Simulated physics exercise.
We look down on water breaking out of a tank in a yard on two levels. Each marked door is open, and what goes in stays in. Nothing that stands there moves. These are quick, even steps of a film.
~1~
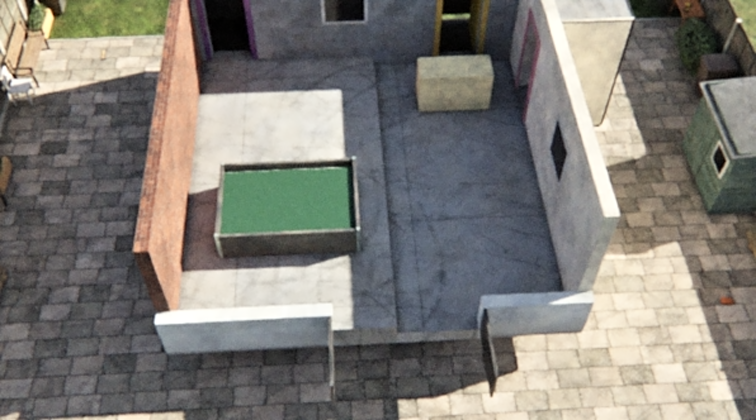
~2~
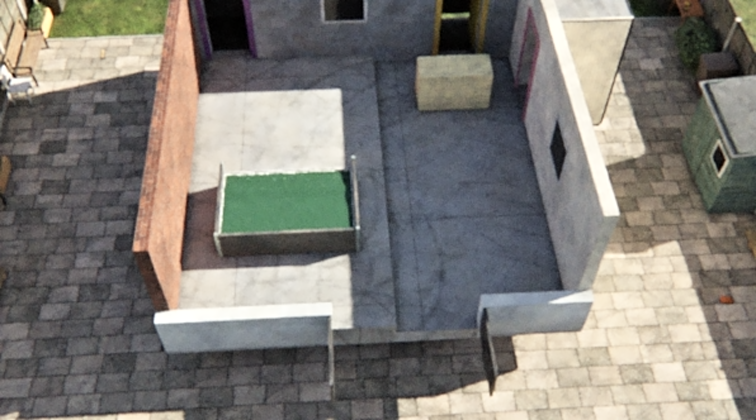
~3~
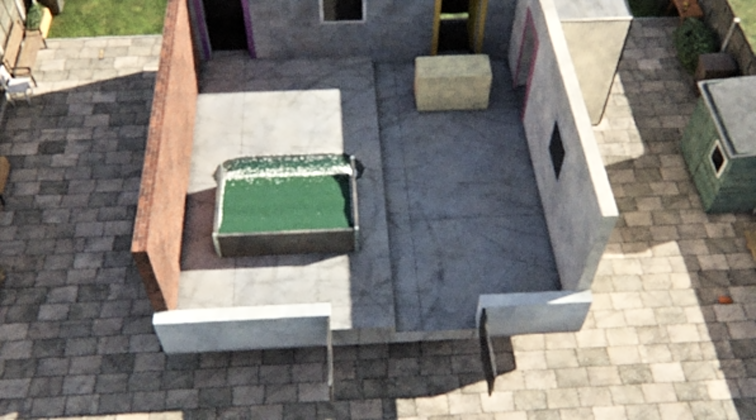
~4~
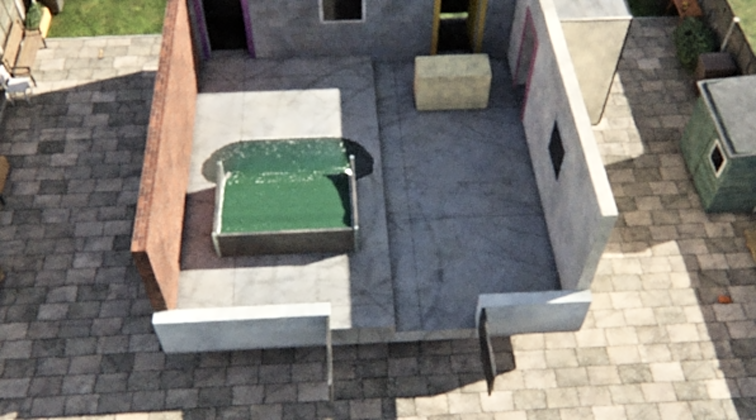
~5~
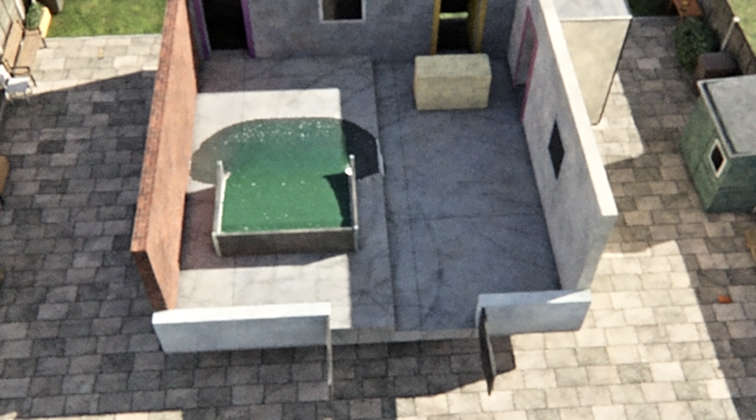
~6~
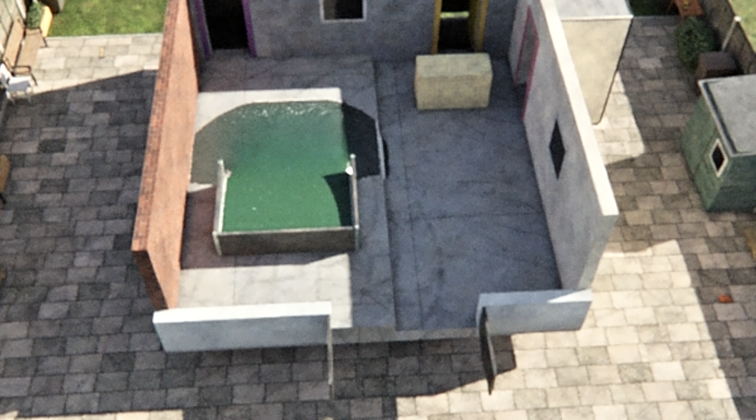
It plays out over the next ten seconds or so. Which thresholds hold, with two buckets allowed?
The purple door floods; the pink door holds within the limit; the yellow door floods.
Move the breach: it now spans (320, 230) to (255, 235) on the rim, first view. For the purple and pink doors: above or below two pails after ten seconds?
Then: Purple door floods; pink door holds.
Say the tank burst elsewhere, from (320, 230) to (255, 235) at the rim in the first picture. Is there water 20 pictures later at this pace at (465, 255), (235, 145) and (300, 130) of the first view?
In turn: Awash, wet, dry.
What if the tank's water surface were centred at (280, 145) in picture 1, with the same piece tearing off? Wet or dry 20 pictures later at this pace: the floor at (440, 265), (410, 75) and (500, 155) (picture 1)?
In turn: Not flooded, flooded, dry.
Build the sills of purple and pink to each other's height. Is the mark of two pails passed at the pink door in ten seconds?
Pink lets more in.
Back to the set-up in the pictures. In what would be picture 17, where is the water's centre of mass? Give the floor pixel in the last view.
Close to (297, 127).
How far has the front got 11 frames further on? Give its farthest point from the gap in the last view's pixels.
I would point to (439, 60).
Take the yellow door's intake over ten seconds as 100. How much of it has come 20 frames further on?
Close to 5 %.
A moment on, water covers 35 % of the floor; the purple door wet at the sill, nothing in, the pink door not reached, the yellow door not reached.
Next, water covers 40 % of the floor; the purple door over two buckets in, the pink door not reached, the yellow door not reached.
Then, water covers 45 % of the floor; the purple door far over two buckets in, the pink door wet at the sill, nothing in, the yellow door under two buckets in.
Later, water covers 60 % of the floor; the purple door far over two buckets in, the pink door under two buckets in, the yellow door over two buckets in.
In the end, water covers 85 % of the floor; the purple door far over two buckets in, the pink door under two buckets in, the yellow door far over two buckets in.
